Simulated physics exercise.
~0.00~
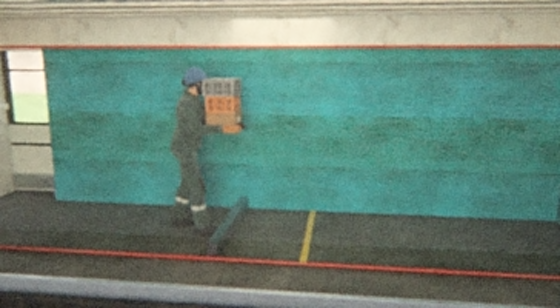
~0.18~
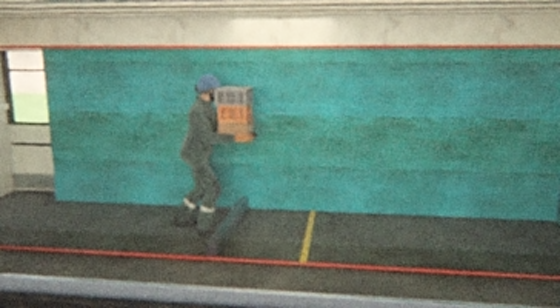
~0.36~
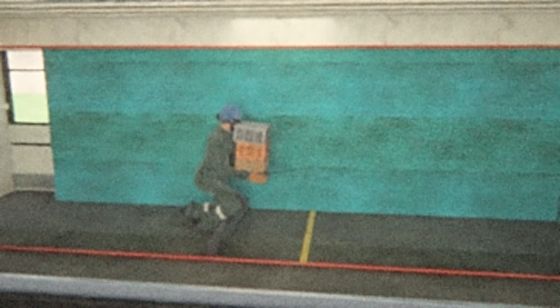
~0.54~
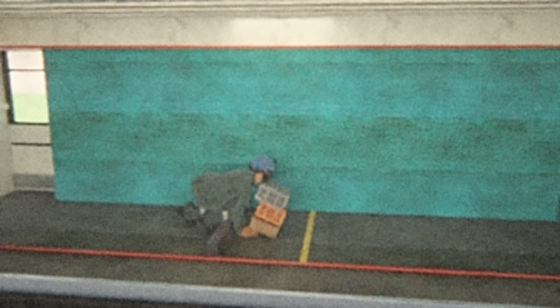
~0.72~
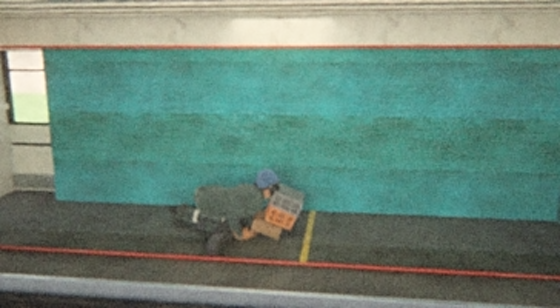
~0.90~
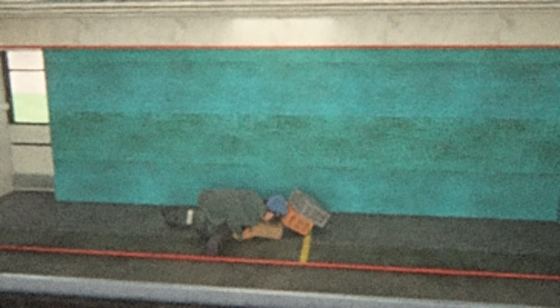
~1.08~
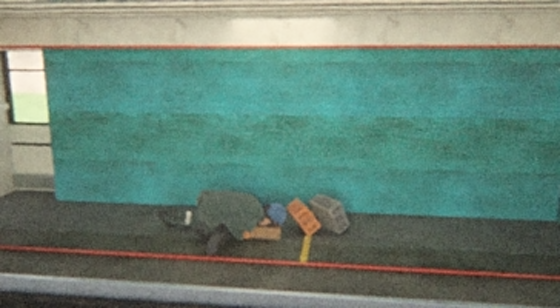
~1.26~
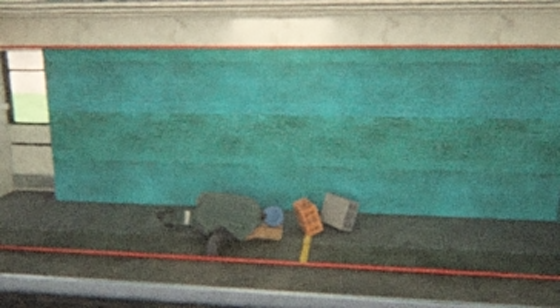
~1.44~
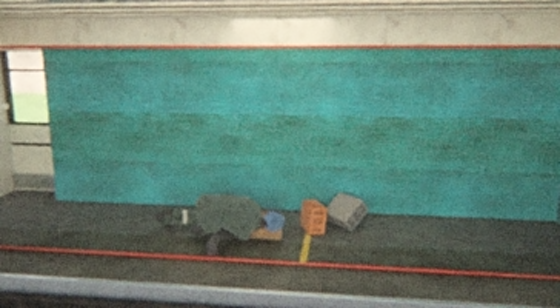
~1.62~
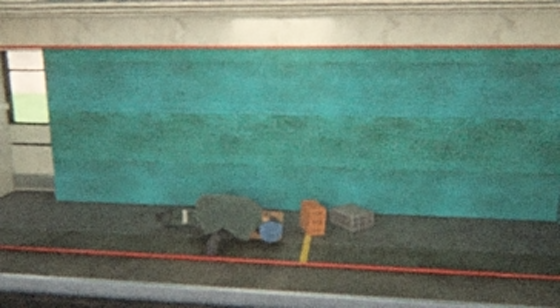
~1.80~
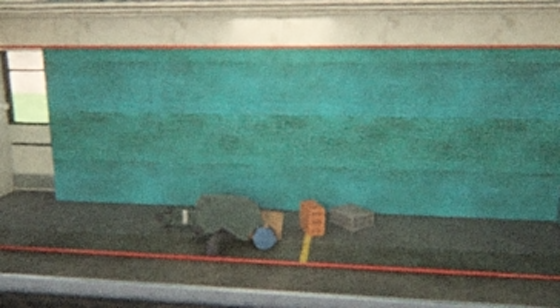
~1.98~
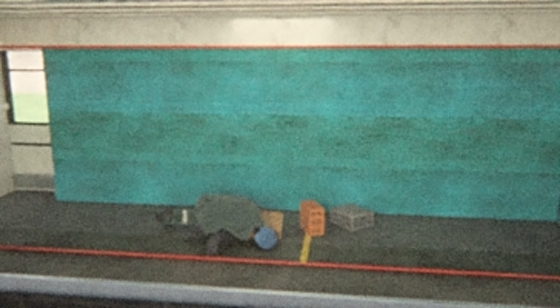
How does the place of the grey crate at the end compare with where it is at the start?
At the start the grey crate is held up at the top of the stack, left of the yellow line. At the end it lies on the floor to the right of the line.
